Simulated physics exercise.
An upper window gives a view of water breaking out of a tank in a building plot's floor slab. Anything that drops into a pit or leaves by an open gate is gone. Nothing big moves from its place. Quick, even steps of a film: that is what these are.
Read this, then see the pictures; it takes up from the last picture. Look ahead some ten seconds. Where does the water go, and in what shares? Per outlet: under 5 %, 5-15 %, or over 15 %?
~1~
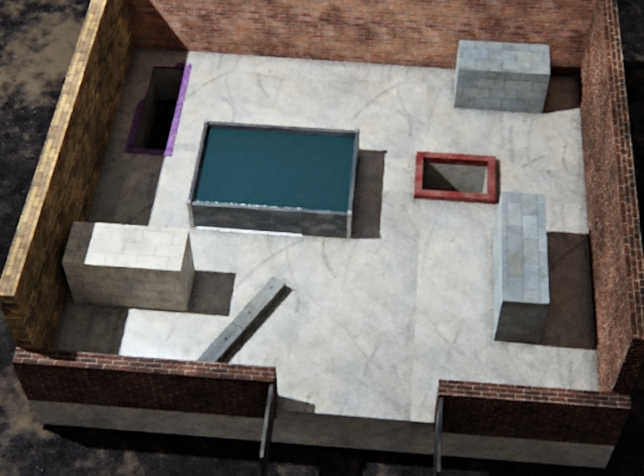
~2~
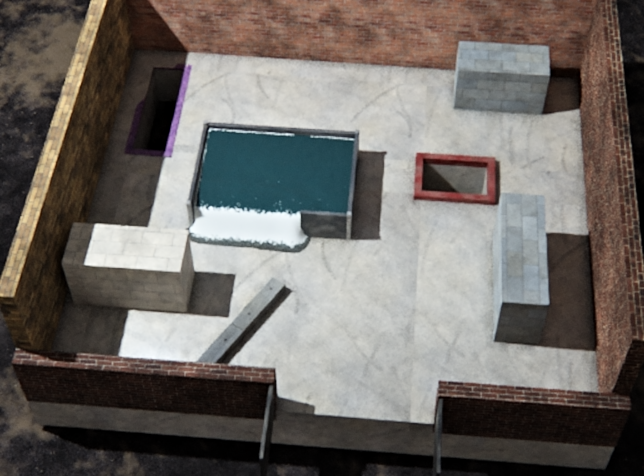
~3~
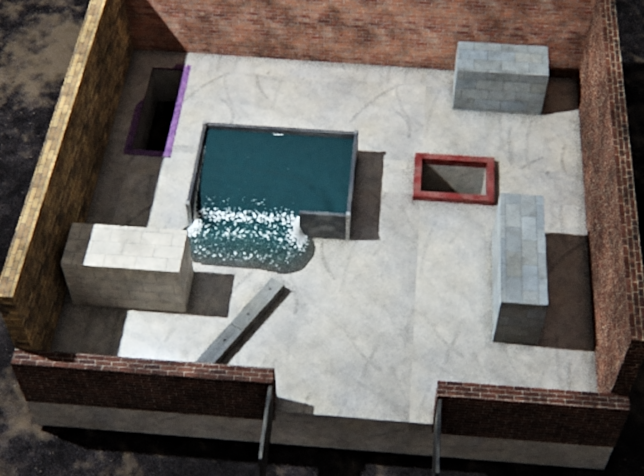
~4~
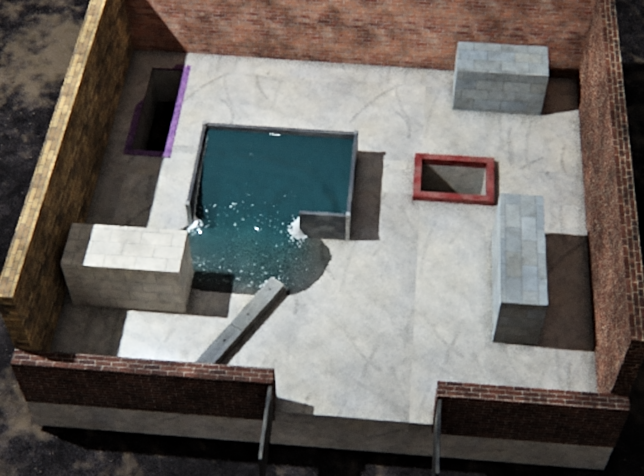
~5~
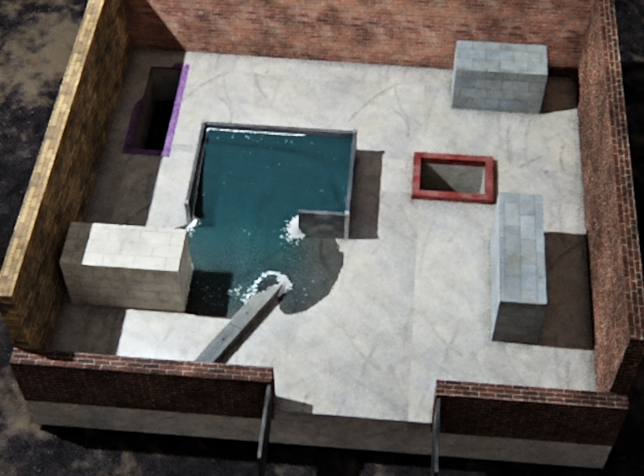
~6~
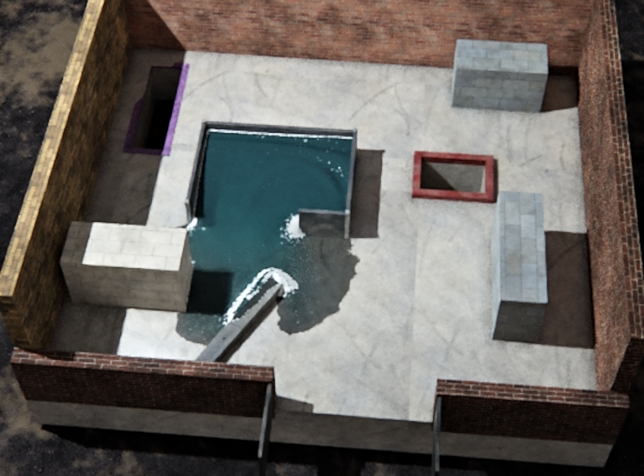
In the end the gate will take at least five but at most fifteen per cent; the purple pit will take at least five but at most fifteen per cent; the red pit will take below five per cent.
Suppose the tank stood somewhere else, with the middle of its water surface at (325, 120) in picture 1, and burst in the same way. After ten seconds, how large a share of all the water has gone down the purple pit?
Purple: 6 %.
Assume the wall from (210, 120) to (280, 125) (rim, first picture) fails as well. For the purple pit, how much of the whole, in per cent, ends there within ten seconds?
The purple pit gets 35 per cent.
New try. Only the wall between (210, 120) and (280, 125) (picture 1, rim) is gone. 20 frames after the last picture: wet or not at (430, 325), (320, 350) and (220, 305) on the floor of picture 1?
Taking them in order, I'd say not reached, not reached and not reached.
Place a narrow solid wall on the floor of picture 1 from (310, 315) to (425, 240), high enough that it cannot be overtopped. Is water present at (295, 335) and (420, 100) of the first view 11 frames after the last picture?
Going in order, I'd say drenched and kept out of it.
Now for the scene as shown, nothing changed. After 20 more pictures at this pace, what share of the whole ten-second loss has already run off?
Estimate: 20 %.
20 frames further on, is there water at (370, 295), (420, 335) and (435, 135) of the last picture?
In turn: Covered, wet, no water.
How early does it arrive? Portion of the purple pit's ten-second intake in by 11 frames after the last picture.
Roughly 0 percent.
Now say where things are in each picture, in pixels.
The open tank at (276, 170) is whole and still, in the first frame.
Water pours out at (247, 223) and has run to (303, 244), in the second frame.
Water pours out at (246, 225) and has run to (300, 263), in the third frame.
The front is at (305, 283), out from the gap at (246, 225), in the fourth frame.
The front is at (301, 305), out from the gap at (245, 224), in the fifth frame.
Water pours out at (245, 223) and has run to (195, 337), in the sixth frame.
A moment on, water covers 15 % of the floor; the gate 0 %, the purple pit 0 %, the red pit 0 %.
Next, water covers 30 % of the floor; the gate 1 %, the purple pit 0 %, the red pit 0 %.
Then, water covers 30 % of the floor; the gate 4 %, the purple pit 1 %, the red pit 0 %.
Later, water covers 55 % of the floor; the gate 6 %, the purple pit 6 %, the red pit 0 %.
In the end, water covers 65 % of the floor; the gate 9 %, the purple pit 13 %, the red pit 0 %.
